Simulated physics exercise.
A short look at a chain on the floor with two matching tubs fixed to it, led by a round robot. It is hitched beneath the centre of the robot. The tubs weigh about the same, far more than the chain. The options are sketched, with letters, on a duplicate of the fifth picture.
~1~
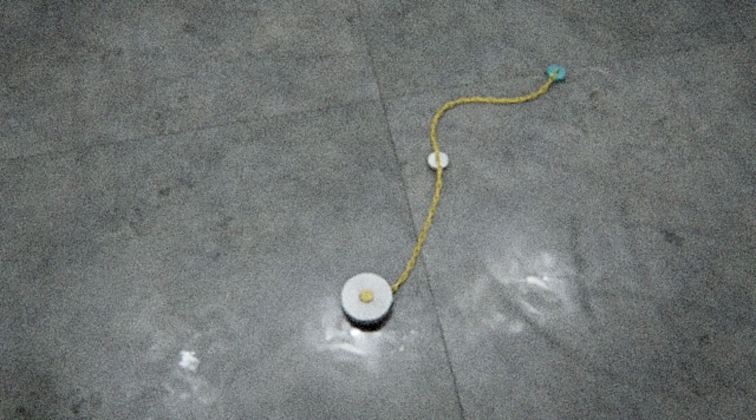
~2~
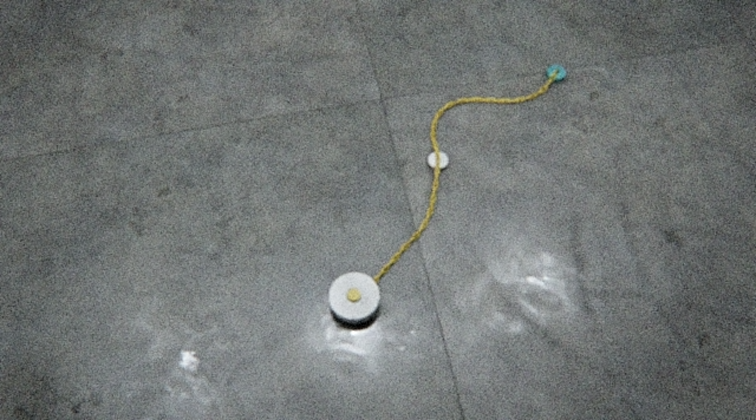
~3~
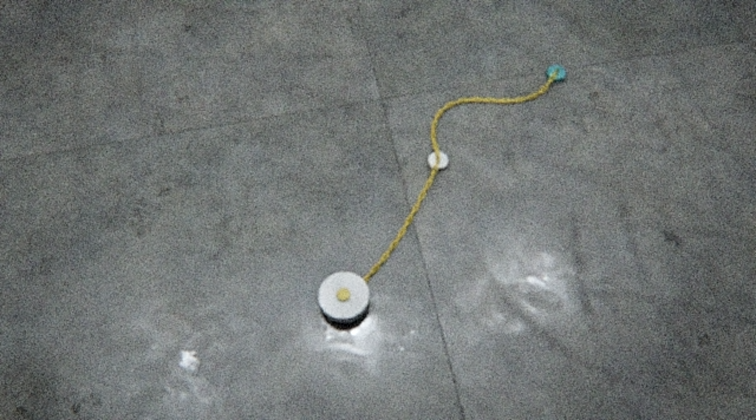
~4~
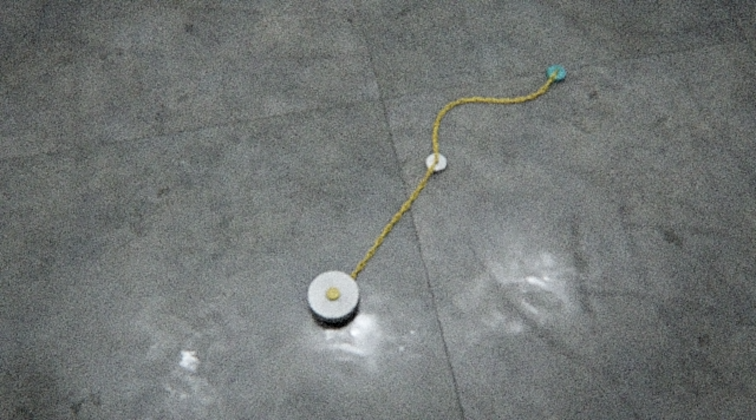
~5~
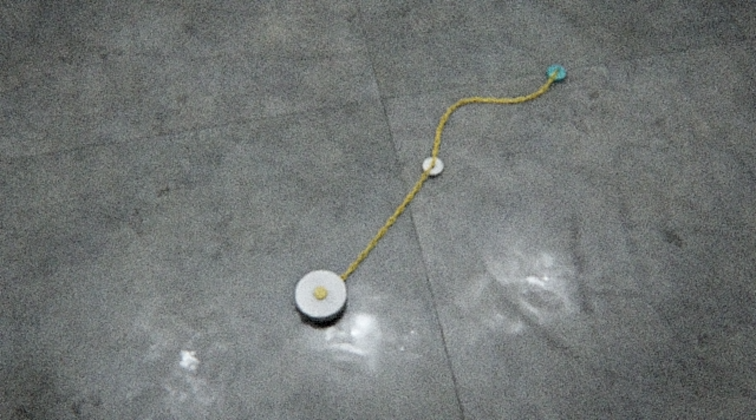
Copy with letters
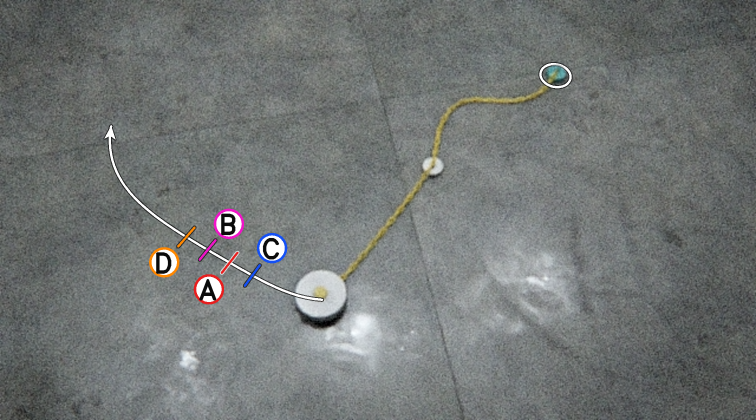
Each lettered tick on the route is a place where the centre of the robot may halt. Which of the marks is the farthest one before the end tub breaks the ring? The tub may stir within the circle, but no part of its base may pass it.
Up to mark C.
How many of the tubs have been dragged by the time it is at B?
By then, two.
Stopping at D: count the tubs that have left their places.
Two.
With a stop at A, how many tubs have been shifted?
Two.
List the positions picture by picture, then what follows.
In the first frame, white tub (438, 161); robot (367, 299); turquoise tub (556, 73).
In the second frame, robot (354, 299); turquoise tub (556, 73).
In the third frame, robot (344, 298); turquoise tub (556, 73).
In the fourth frame, robot (334, 297); white tub (436, 163); turquoise tub (556, 73).
In the fifth frame, robot (321, 296); white tub (433, 167); turquoise tub (556, 73).
On the marked copy, A at (230, 263); B at (208, 250); C at (252, 275); D at (186, 237); the ring at (556, 76); the route from (322, 300) via (175, 230) to (111, 126).
Taking C. A third of the way, robot (295, 292); turquoise tub (556, 73); white tub (425, 174).
Two thirds of the way, robot (270, 282); turquoise tub (556, 73); white tub (417, 180).
When it is over, robot (251, 272); turquoise tub (554, 74); white tub (410, 184); the ringed tub at the far end is still in its ring.
As for the rest, A drags the last tub to (547, 80); B drags the last tub to (538, 86); D drags the last tub to (528, 93).
